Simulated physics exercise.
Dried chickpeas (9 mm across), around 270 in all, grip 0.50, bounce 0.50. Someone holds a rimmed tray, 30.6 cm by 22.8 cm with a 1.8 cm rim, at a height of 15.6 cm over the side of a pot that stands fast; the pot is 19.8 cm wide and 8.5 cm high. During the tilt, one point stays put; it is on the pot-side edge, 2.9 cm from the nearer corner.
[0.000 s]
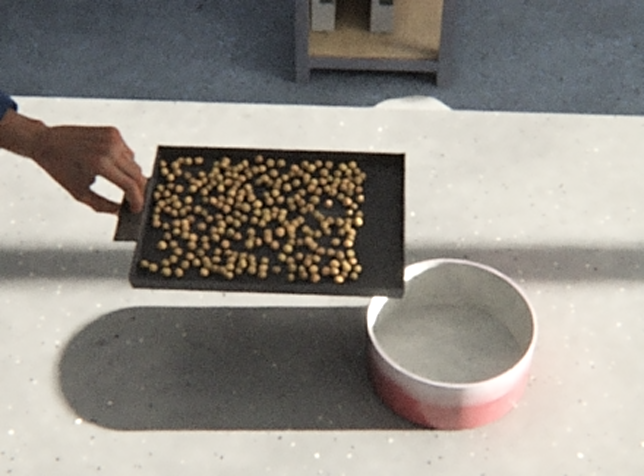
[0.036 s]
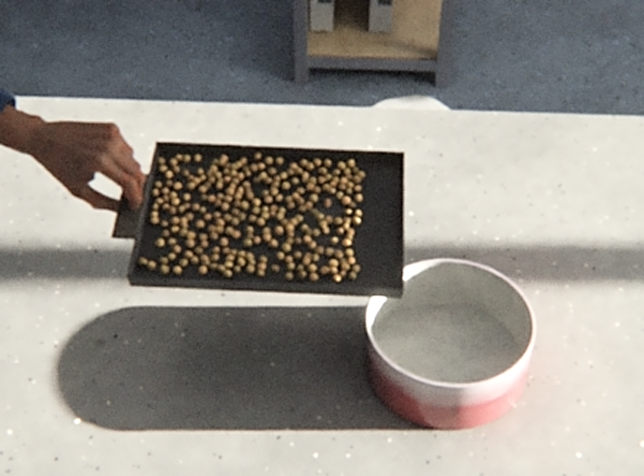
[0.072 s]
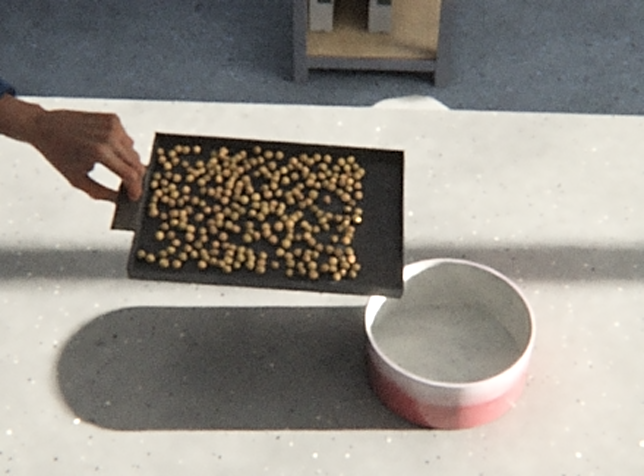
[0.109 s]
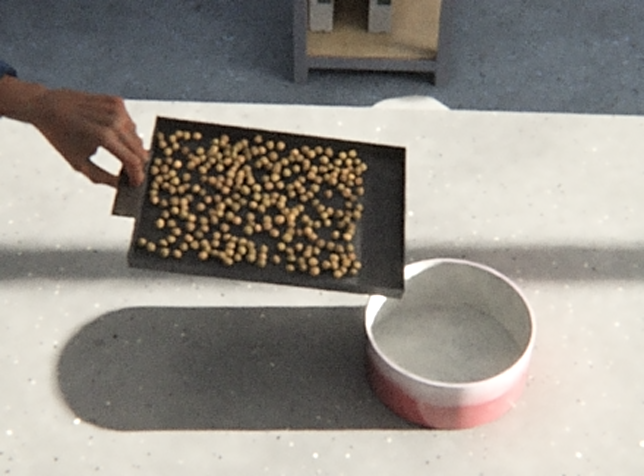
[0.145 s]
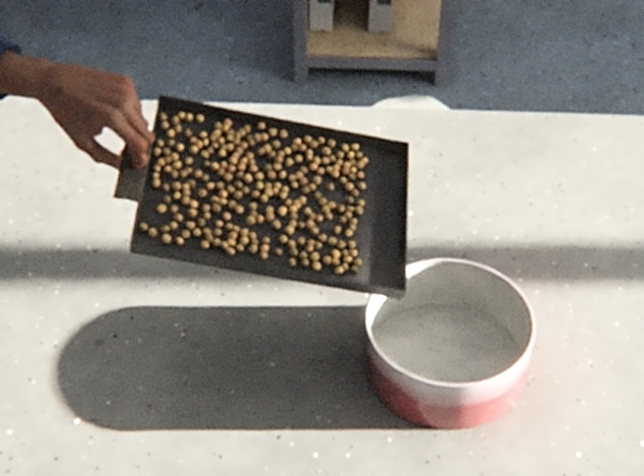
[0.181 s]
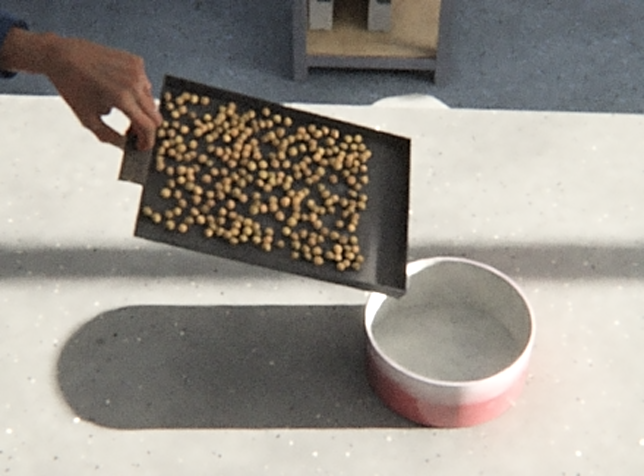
A pale speckled countertop, with a blue-grey floor and part of a wooden-shelved unit behind it, is seen from above at an angle by a still camera. A hand at the left grips a dark rimmed tray scattered with small tan chickpeas, its right edge beside a round red-and-white pot. The hand rises, tilting the tray down towards the right, while the chickpeas stay spread across it.
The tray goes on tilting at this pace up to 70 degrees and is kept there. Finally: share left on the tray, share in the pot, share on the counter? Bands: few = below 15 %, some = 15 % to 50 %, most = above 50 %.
Left on the tray: Some, pot: Most, counter: Few.
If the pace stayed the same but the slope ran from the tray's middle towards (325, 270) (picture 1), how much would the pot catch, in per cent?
Roughly 30 per cent.
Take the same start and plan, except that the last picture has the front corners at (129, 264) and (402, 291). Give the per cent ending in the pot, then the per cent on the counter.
That works out as pot 10 and counter 10.
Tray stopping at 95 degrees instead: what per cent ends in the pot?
In that case it comes to about 100 in a hundred.
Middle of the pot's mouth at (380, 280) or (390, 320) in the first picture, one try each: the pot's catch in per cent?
Estimates: 5 % and 35 %, in that order.
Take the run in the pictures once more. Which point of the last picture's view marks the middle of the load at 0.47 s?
Look about (376, 193) in the last view.
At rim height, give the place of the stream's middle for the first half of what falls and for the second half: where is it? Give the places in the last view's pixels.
Earlier half at about (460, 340), later half at about (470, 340) in pixels.
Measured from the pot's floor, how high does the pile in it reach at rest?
Roughly 2.5 centimetres.
Then, at 0.35 s, tilt 46 degrees; the tray holds 100 %, the pot 0 %.
Then, at 0.47 s, tilt 64 degrees; the tray holds 100 %, the pot 0 %.
After 0.71 s, tilt 70 degrees; the tray holds 30 %, the pot 65 %.
By 1.6 s all is still; tray 30 %, pot 70 %, counter 5 %.
